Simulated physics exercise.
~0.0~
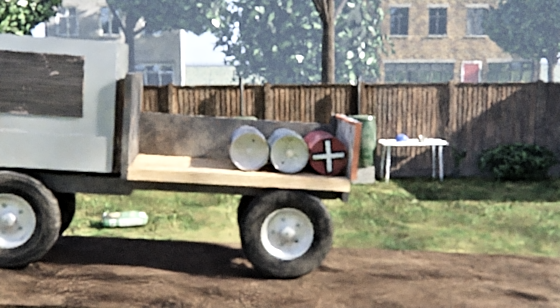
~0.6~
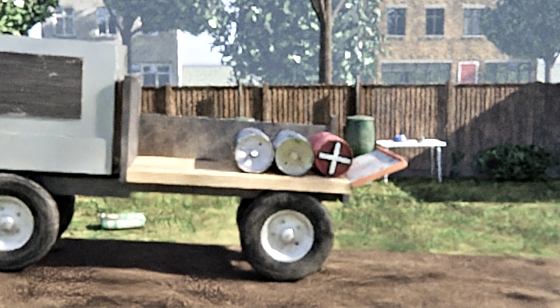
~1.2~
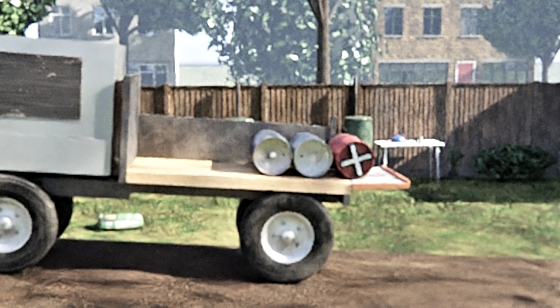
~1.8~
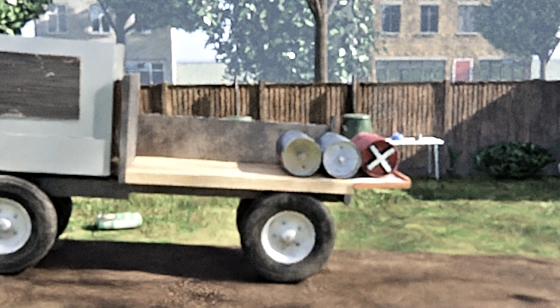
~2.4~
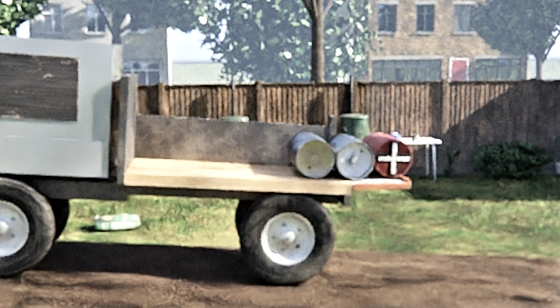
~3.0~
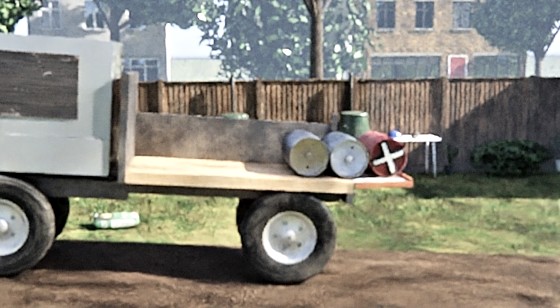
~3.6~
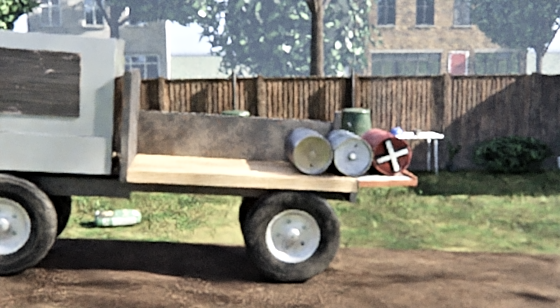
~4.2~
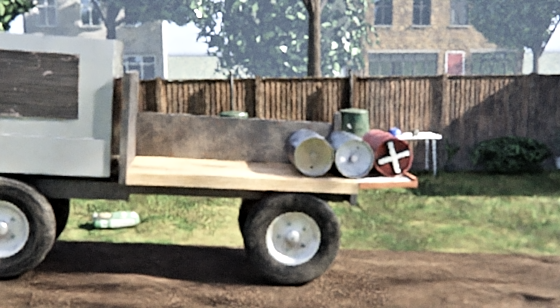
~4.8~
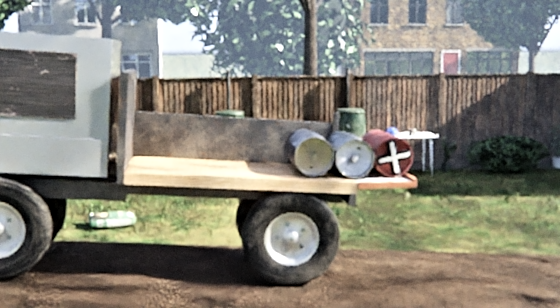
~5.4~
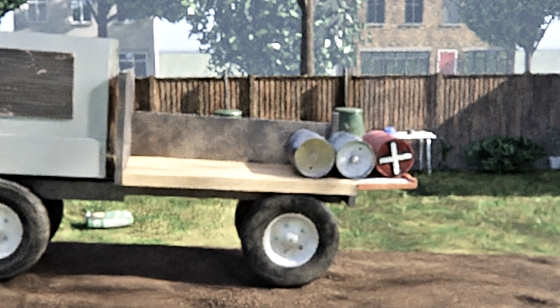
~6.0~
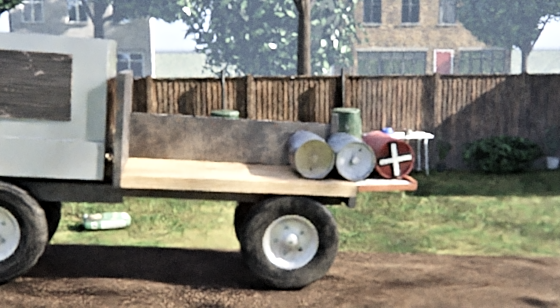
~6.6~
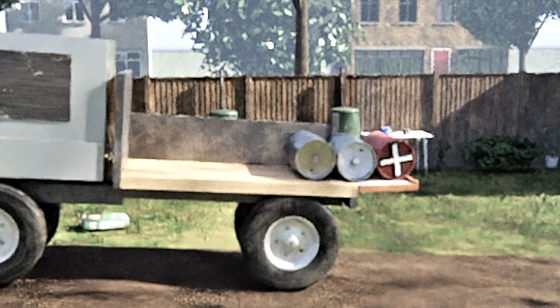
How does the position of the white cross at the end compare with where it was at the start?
At the start the cross is over the rear part of the bed, just inside the raised tailgate. By the end it is farther right and very slightly lower, out over the lowered tailgate.
